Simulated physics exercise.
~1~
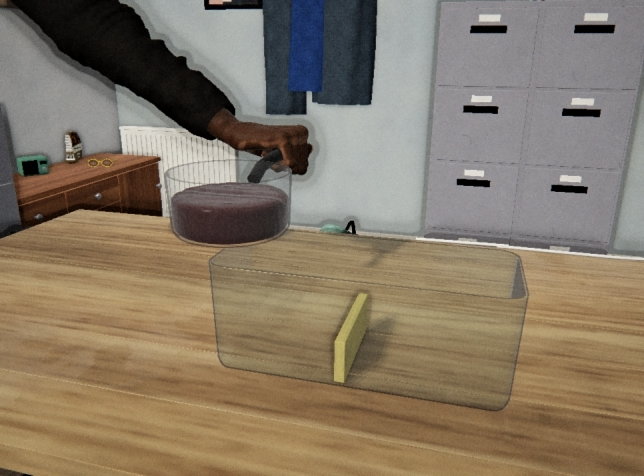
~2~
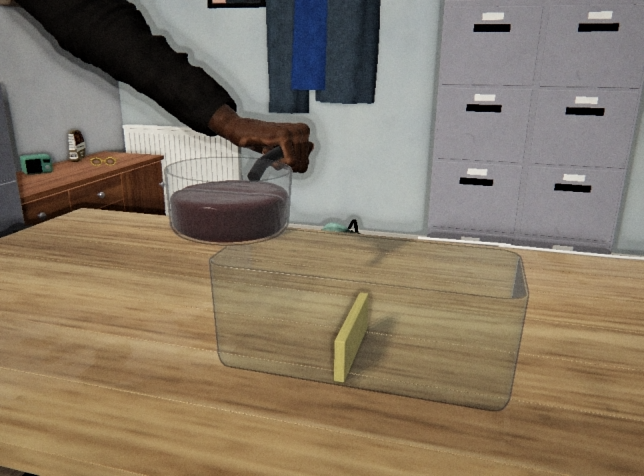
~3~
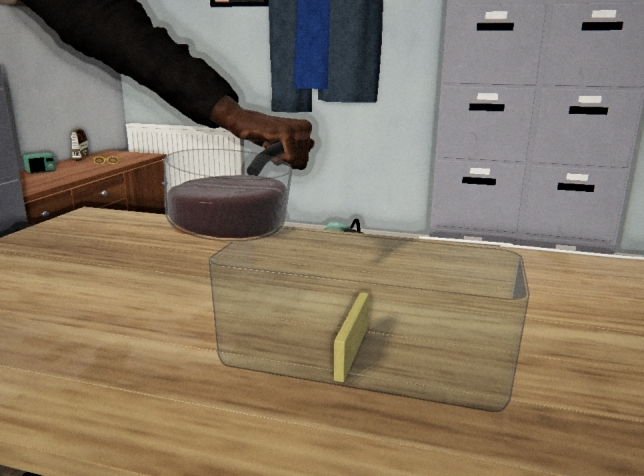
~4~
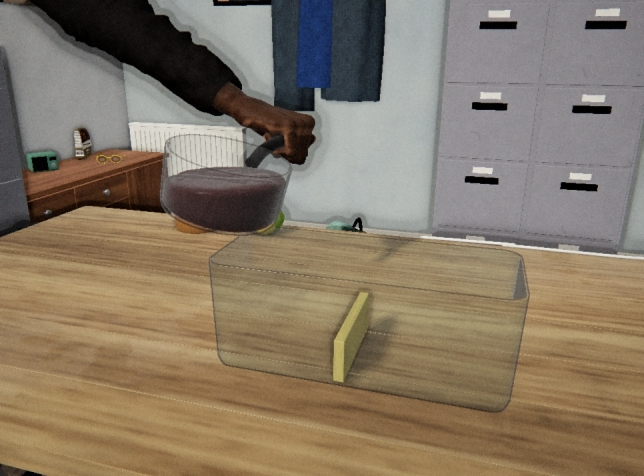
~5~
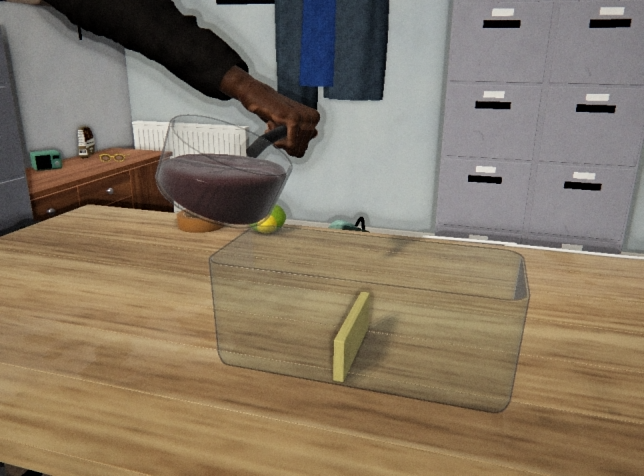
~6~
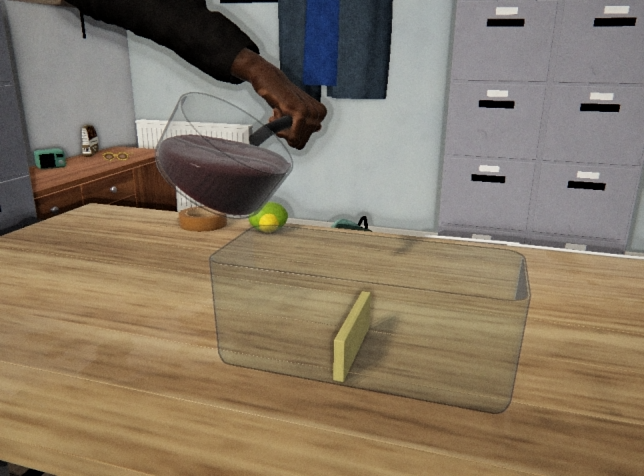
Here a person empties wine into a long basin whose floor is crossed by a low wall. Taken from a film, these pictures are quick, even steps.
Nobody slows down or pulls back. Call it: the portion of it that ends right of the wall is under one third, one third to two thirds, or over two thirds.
Over two thirds.
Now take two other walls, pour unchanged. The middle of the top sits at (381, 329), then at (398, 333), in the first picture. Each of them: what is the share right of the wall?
The first one comes to 40 percent, while the second comes to 15 percent.
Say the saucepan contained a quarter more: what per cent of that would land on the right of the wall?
About 75 percent.
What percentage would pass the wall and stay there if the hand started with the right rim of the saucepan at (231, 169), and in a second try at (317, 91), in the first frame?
The first gives 5 %, the second 80 %.
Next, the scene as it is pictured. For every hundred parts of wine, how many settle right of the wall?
It comes to about 75 per cent.
A moment on, the saucepan is tipped on its side and 41 per cent is still to pour, 7 is left of the wall and 0 right of it.
Next, the saucepan is tipped on its side and 7 per cent is still to pour, 8 is left of the wall and 74 right of it.
Then the saucepan is tipped on its side and 1 per cent is still to pour, 16 is left of the wall and 75 right of it.
Later the saucepan is tipped on its side and 0 per cent is still to pour, 23 is left of the wall and 74 right of it.
In the end 23 per cent lies left of the wall, 74 right of it and 2 outside.
